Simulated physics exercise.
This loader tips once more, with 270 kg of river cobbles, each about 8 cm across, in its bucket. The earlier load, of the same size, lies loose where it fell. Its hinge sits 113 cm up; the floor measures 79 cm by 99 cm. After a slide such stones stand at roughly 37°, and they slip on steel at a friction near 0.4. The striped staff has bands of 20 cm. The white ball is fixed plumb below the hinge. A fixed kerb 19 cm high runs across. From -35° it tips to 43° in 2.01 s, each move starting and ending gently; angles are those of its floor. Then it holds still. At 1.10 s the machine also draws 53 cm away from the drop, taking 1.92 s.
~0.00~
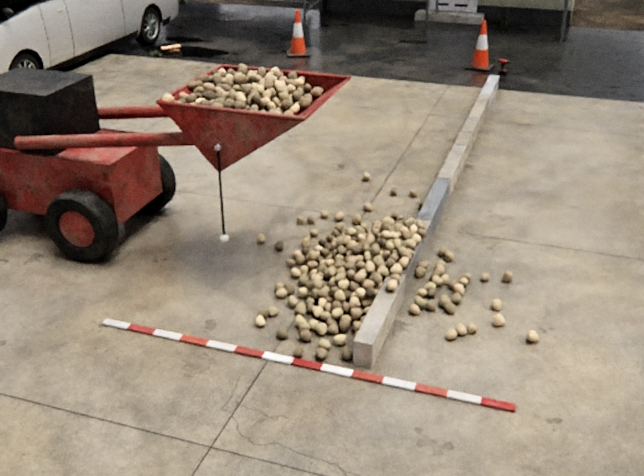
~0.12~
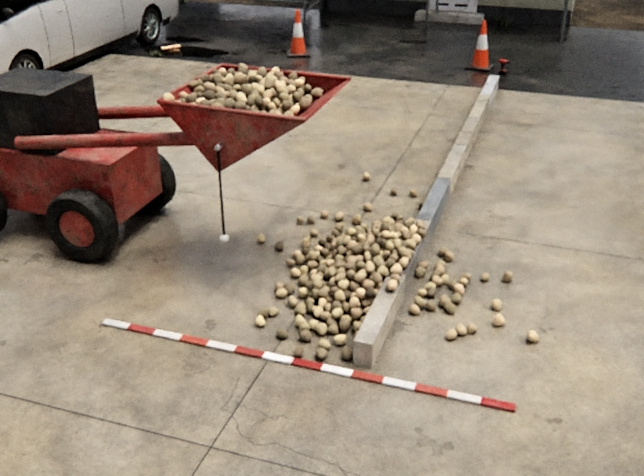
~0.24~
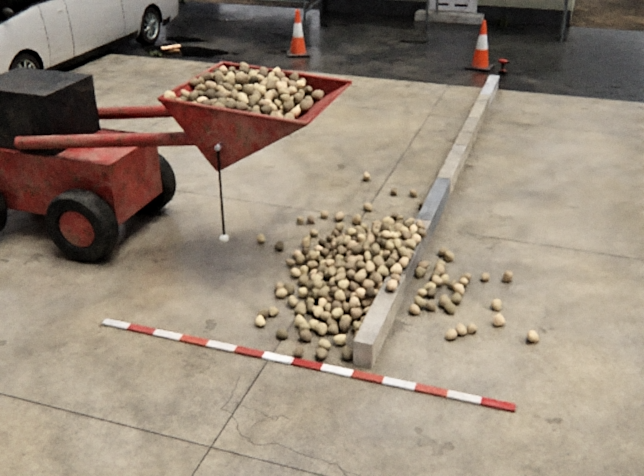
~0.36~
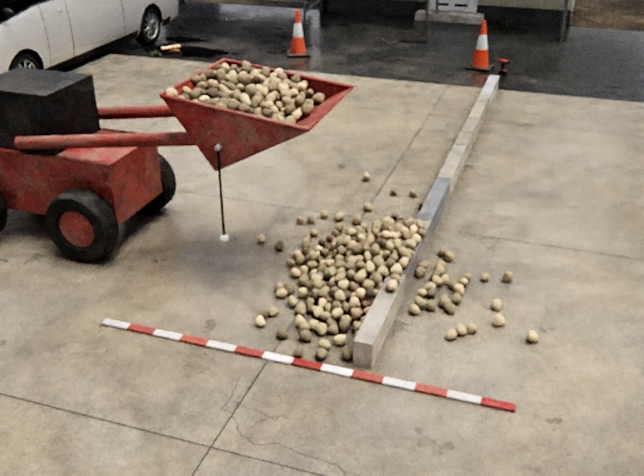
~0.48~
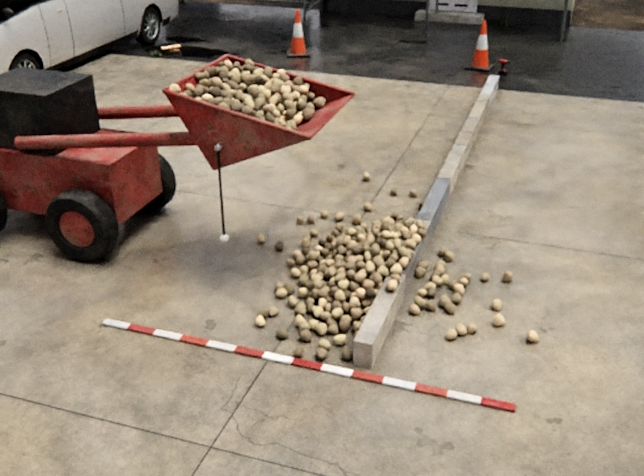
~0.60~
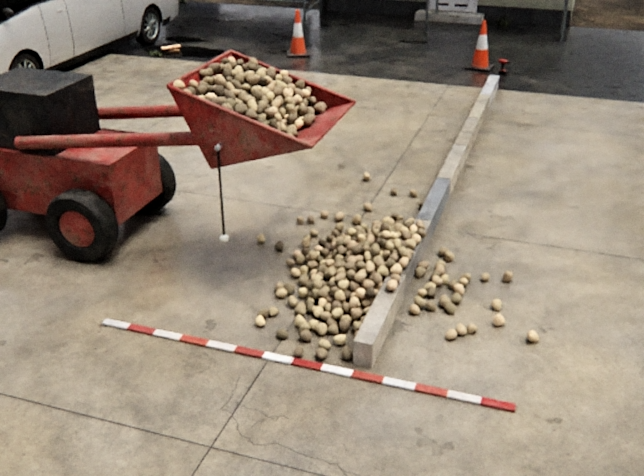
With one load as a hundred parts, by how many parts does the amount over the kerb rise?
Some 0 per cent is added.
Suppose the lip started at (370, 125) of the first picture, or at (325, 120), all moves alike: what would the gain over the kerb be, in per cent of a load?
First some 20, then 0 per cent.
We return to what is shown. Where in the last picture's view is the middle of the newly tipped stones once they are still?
Around (314, 255).
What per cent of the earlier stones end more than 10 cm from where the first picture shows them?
Roughly 5 per cent of them.
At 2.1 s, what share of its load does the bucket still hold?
About 5 per cent.
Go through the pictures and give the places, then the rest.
In the first frame, the bucket is at -35°, its lip at (305, 119); the top of the load is at (249, 75). The earlier load is highest near (389, 242), 28 cm above ground level, 93 % on this side of the kerb, 7 % over the kerb.
In the second frame, the bucket is at -34°, its lip at (306, 120); the top of the load is at (249, 75); the stones move at 0.0 m/s on average.
In the third frame, the bucket is at -32°, its lip at (307, 124); the top of the load is at (235, 74); the stones move at 0.1 m/s on average.
The fourth frame shows lip at (309, 130), floor tilted -28°, highest stones at (232, 72); the stones move at 0.1 m/s on average.
The fifth frame shows lip at (311, 138), floor tilted -24°, highest stones at (230, 71); the stones move at 0.2 m/s on average.
In the sixth frame, the bucket is at -18°, its lip at (312, 147); the top of the load is at (233, 66); the stones move at 0.2 m/s on average.
After 1.5 s the floor is at 31°; in per cent of one load, 84 in the bucket, 109 on this side of the kerb, 7 over the kerb; the foremost stones are at (488, 312).
After 2.1 s the floor is at 43°; in per cent of one load, 4 in the bucket, 190 on this side of the kerb, 7 over the kerb; the foremost stones are at (488, 312).
After 3.5 s the floor is at 43°; in per cent of one load, 0 in the bucket, 193 on this side of the kerb, 7 over the kerb; the foremost stones are at (488, 312).
After 5.9 s the floor is at 43°; in per cent of one load, 0 in the bucket, 193 on this side of the kerb, 7 over the kerb; the foremost stones are at (488, 312). Net gain over the kerb, 0.
